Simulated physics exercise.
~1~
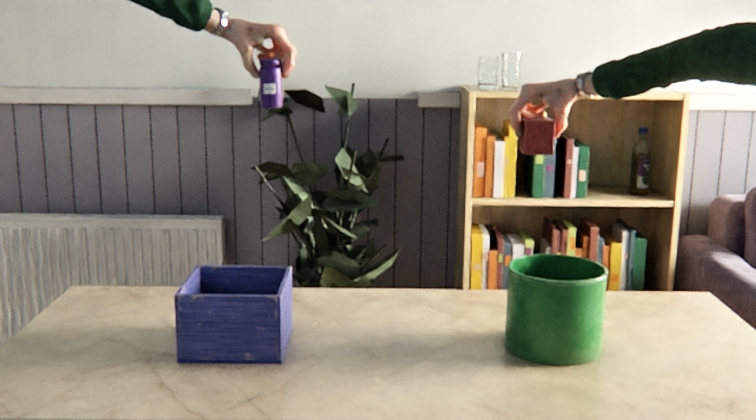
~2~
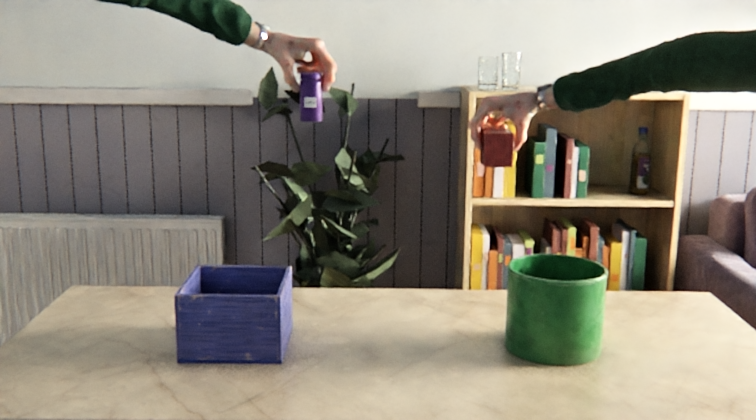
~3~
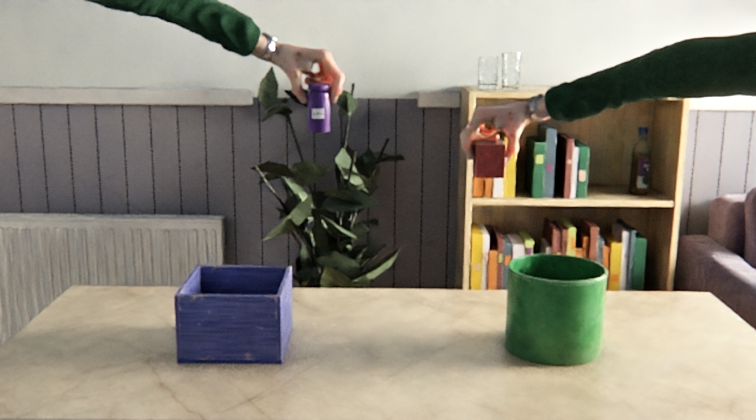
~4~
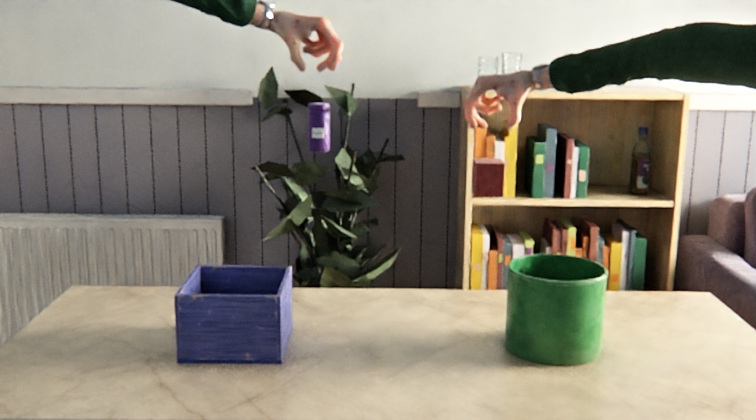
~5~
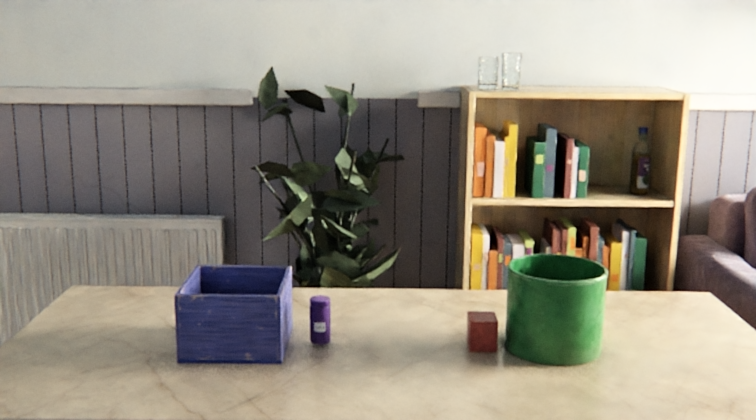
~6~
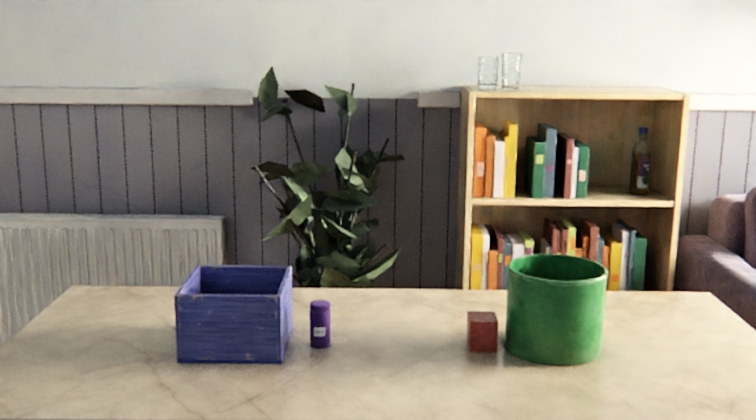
Two green-sleeved arms reach in from opposite sides above a pale marble-patterned table, seen from a still camera facing it. The left hand holds a small purple shaker and the right hand a red block, above a blue-purple square crate on the left and a green round bucket on the right. Behind are a leafy plant, a radiator and a bookcase. The hands move inward, the shaker going right and the block left, then both let go. The objects fall and miss the containers. The shaker ends upright just right of the crate, the block just left of the bucket.
